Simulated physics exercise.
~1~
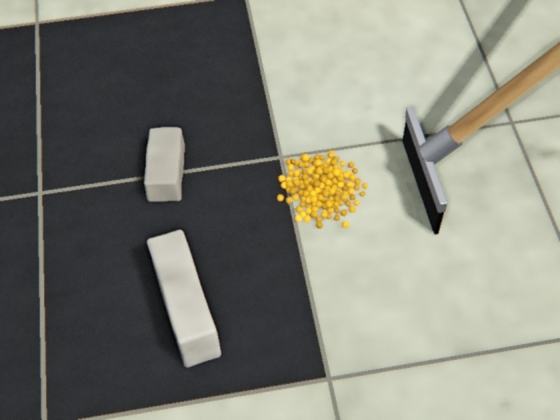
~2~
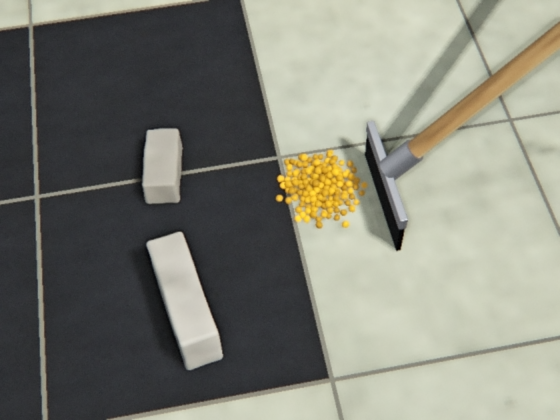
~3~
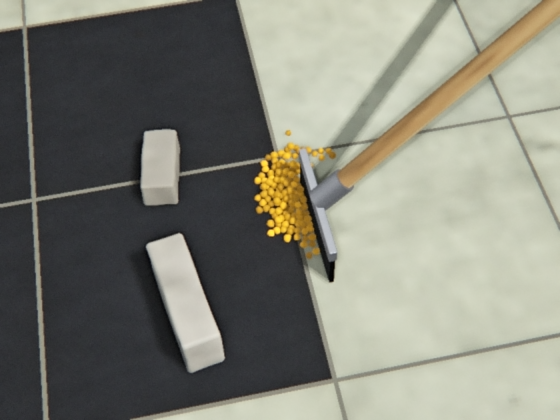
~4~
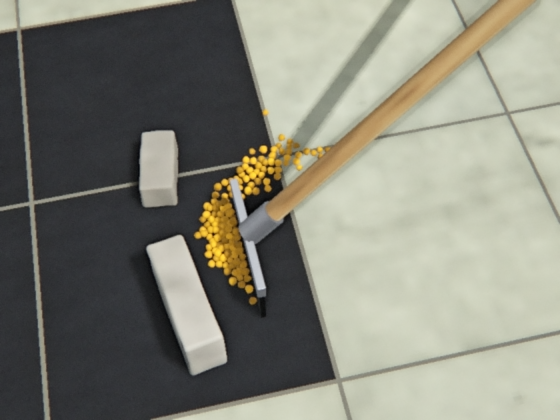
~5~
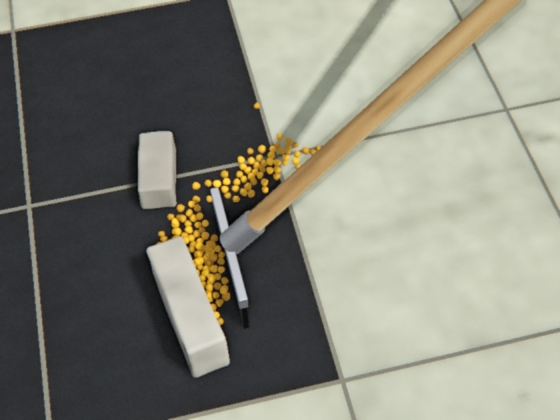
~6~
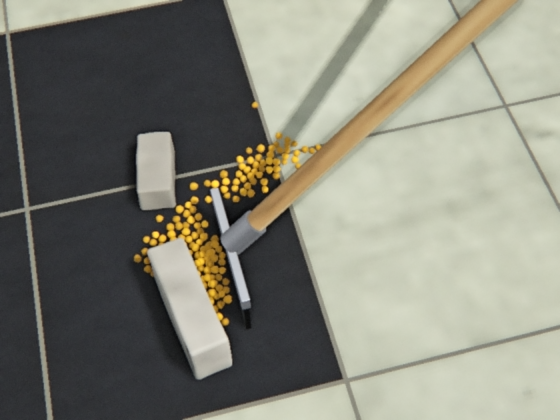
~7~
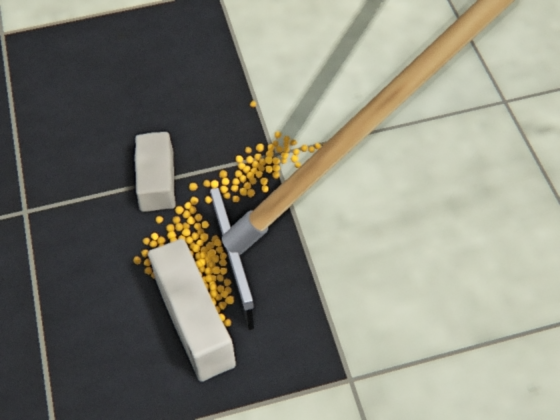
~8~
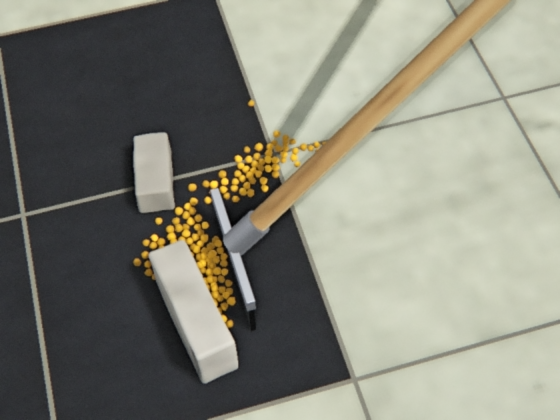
On a floor of pale and dark tiles, a squeegee with a wooden handle pushed a pile of yellow kernels left toward two pale blocks, then stopped, leaving most bunched against the longer block, a few by the gap, and some trailing behind.
